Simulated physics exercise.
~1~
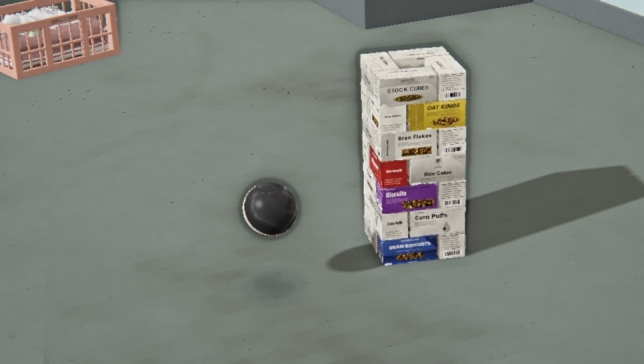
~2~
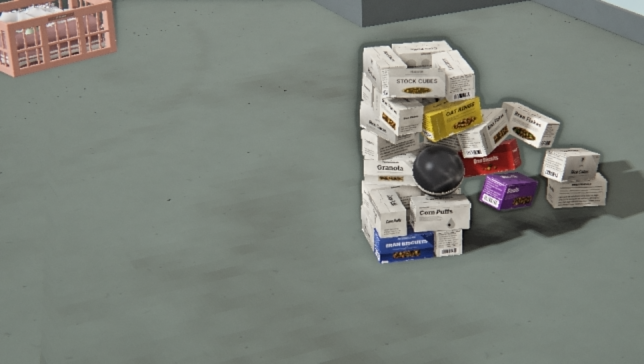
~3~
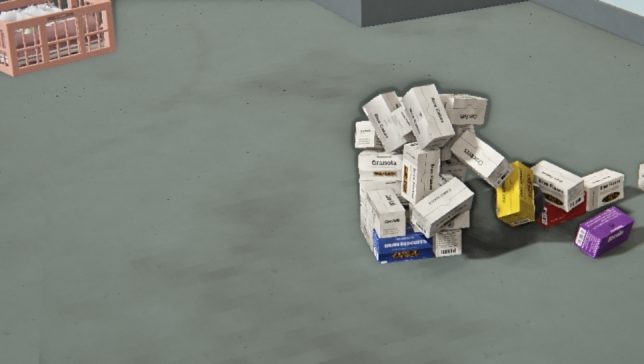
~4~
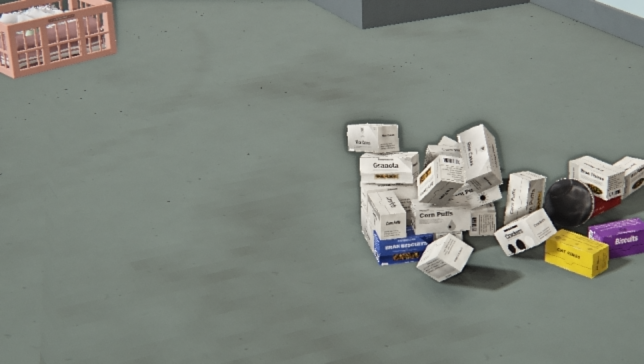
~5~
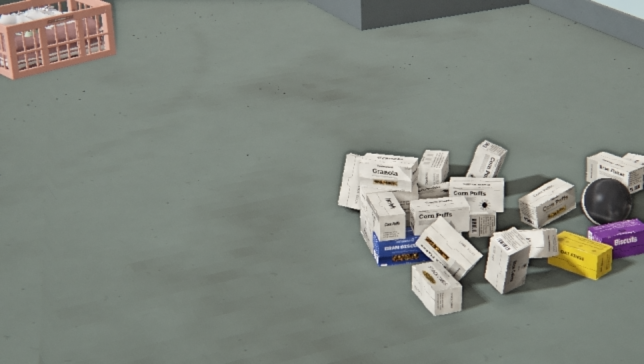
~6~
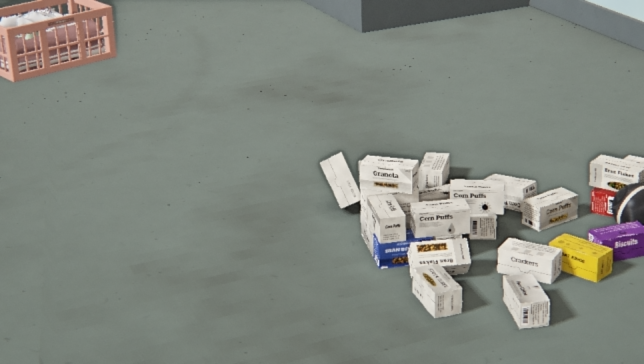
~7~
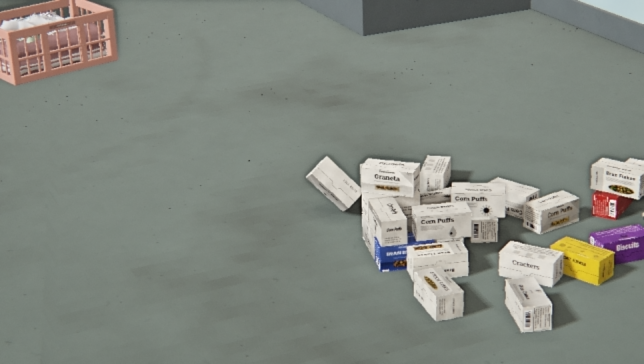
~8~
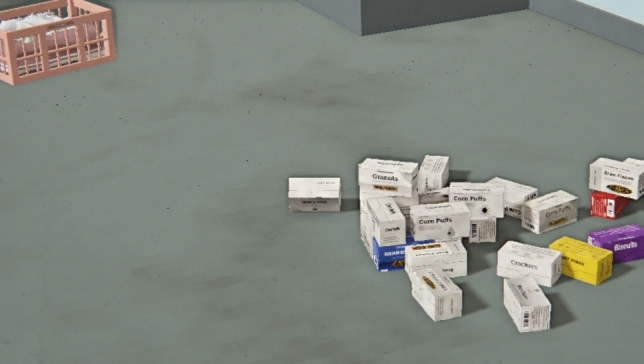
A dark ball smashes through a tower of packets, scattering most across the floor rightward.
